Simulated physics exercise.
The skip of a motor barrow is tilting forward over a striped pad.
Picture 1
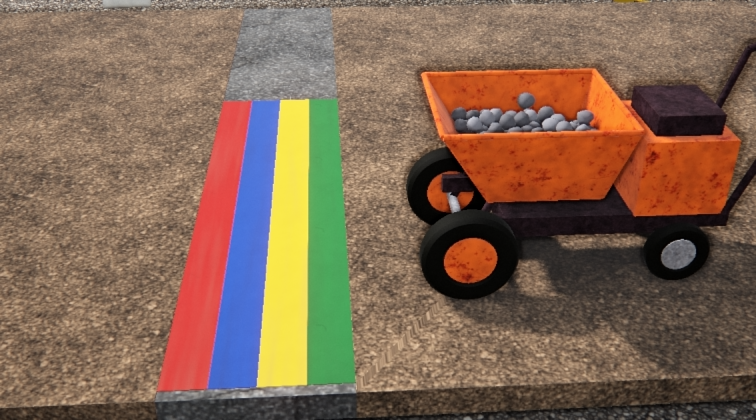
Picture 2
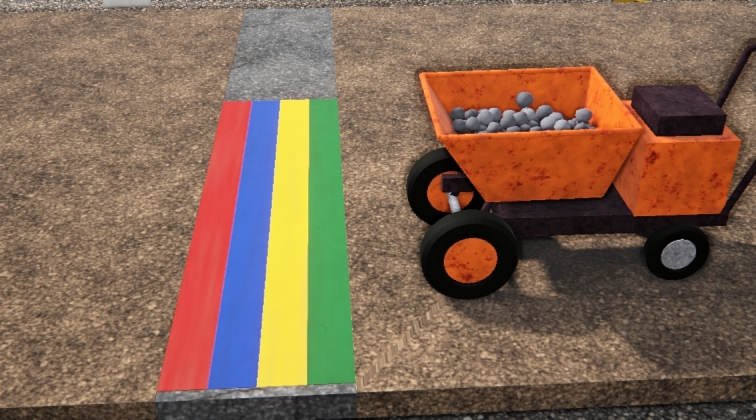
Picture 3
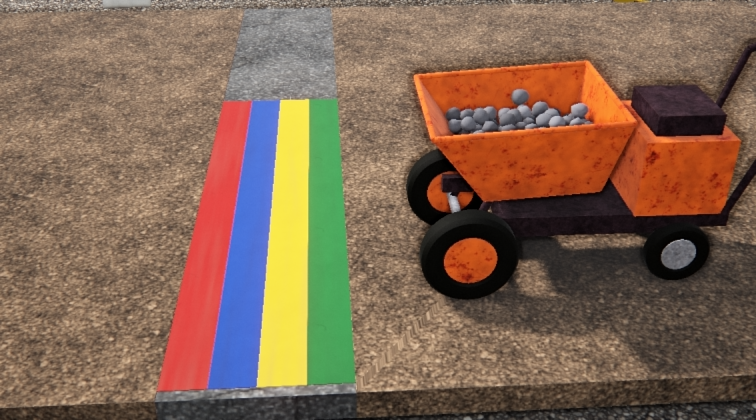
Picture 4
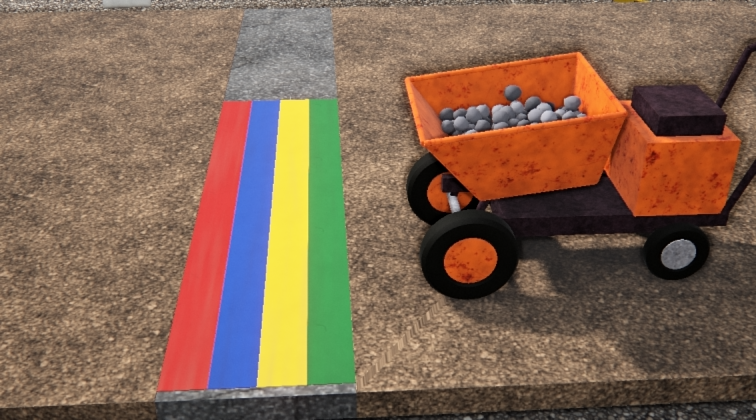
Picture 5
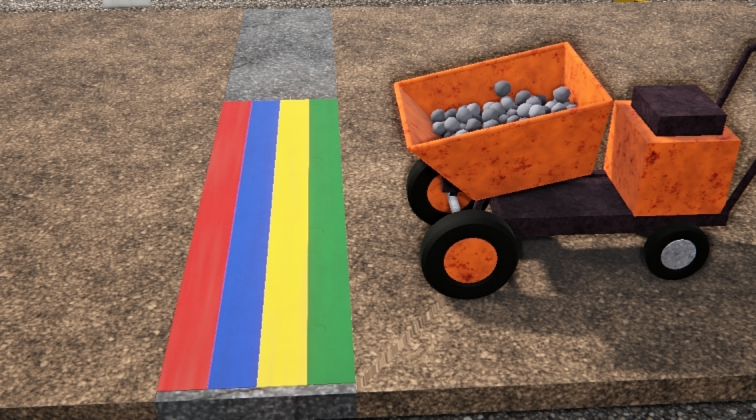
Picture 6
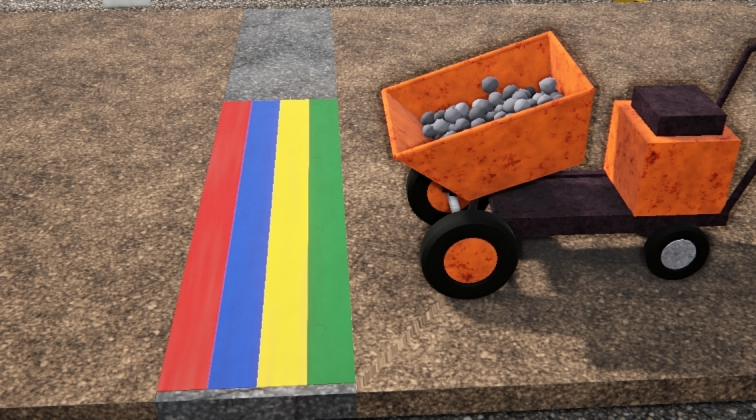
The orange skip of a small motor barrow, loaded with round grey cobbles, sits at the right on rough brown ground, seen from slightly above and to the side. To its left lies a flat pad striped red, blue, yellow and green. The skip tilts gradually forward to the left, its rear rising off the dark chassis, while the wheels and camera stay still.
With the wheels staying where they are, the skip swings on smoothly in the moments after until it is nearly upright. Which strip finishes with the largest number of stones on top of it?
The yellow strip.
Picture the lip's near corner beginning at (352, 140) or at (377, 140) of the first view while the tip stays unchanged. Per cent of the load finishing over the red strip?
The first position yields around 40 per cent; the second yields around 30 per cent.
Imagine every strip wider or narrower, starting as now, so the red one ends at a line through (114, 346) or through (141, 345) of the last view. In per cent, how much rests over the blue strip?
I'd estimate some 20 per cent, and then some 20 per cent.
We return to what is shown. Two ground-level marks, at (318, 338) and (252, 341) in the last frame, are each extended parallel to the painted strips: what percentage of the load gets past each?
Near 80 % and near 30 %, in that order.
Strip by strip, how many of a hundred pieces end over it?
The green strip carries 20 per cent, the yellow strip 35 per cent, the blue strip 20 per cent and the red strip 10 per cent.
Just after the last frame, skip tipped steeply; every one in the skip.
A moment on, skip tipped right over; almost all in the skip; about a tenth over the green strip; about a tenth over the yellow strip; just a few over the blue strip.
Further on, skip tipped right over; roughly a quarter in the skip; about a tenth over the green strip; roughly a third over the yellow strip; roughly a quarter over the blue strip; about a tenth over the red strip; just a few off the paint.
When it is over, skip tipped right over; about a tenth in the skip; roughly a quarter over the green strip; roughly a third over the yellow strip; roughly a quarter over the blue strip; about a tenth over the red strip; about a tenth off the paint.
